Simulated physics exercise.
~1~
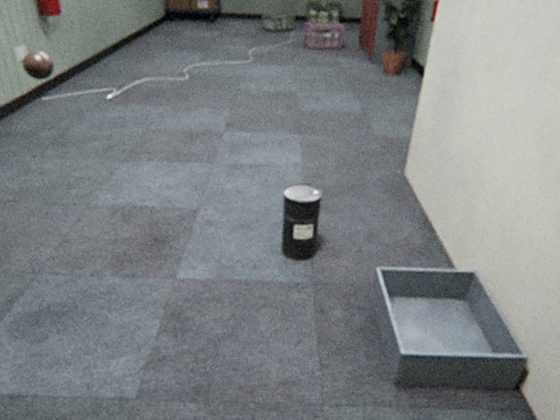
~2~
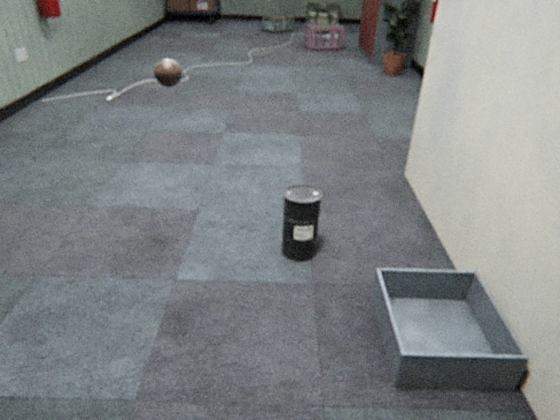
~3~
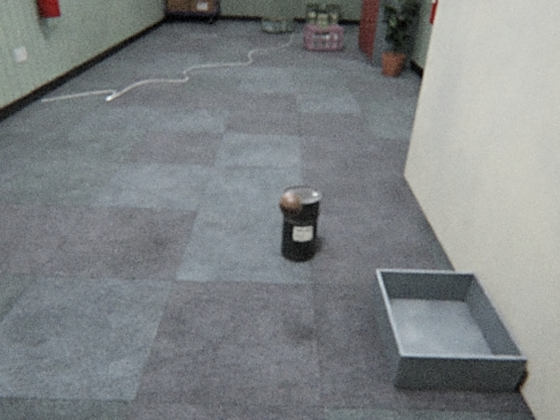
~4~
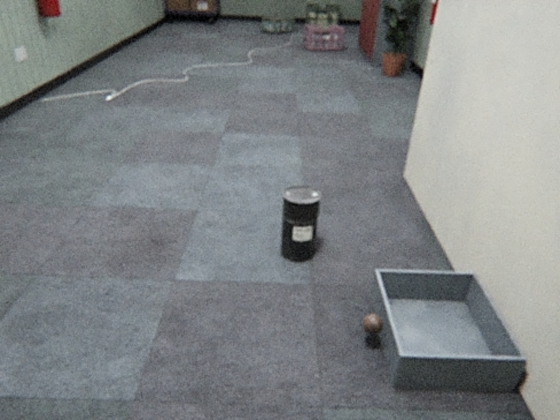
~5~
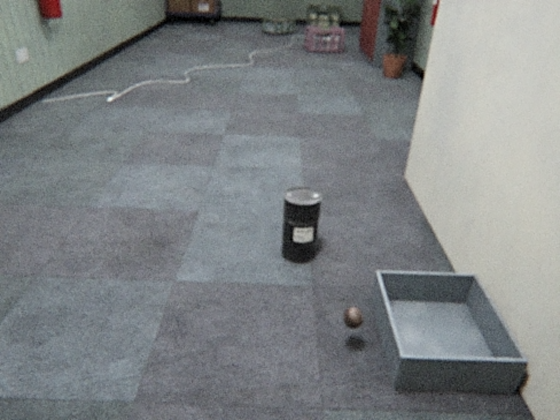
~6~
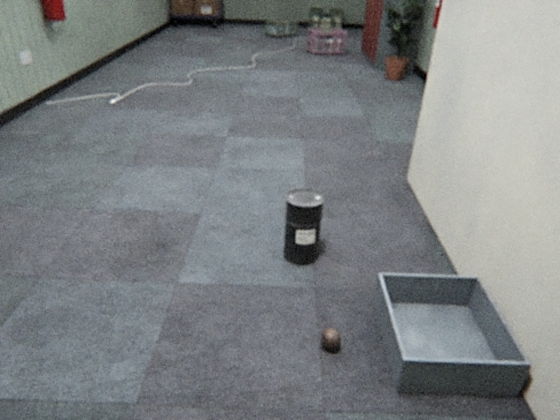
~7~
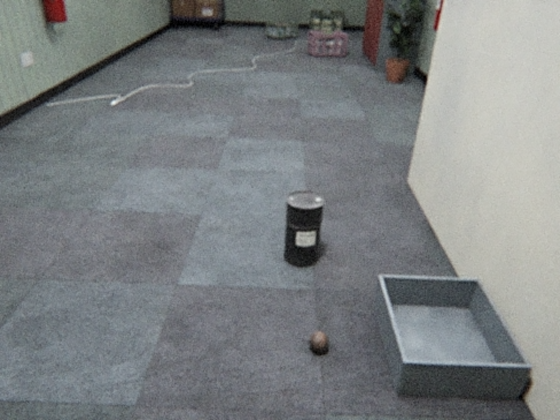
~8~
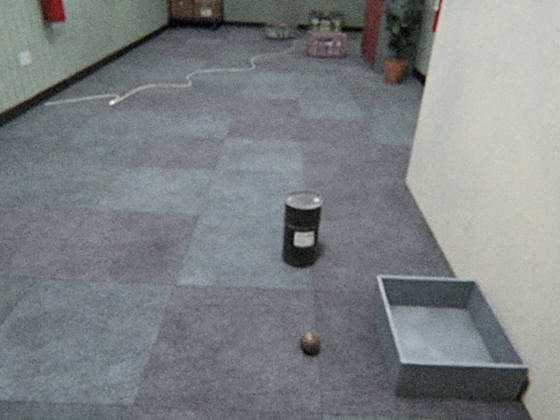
The clip opens on a carpeted room with a black canister standing on the floor and an empty gray open box near the wall at right, while a brown ball is in the air at the upper left. The ball flies right, then drops toward the canister, appearing against its upper part. It continues down and to the right, reaching the near left side of the box. From there it moves back left, away from the box, and lower. It slows on the carpet and ends outside the box, while the canister stays upright in its place.
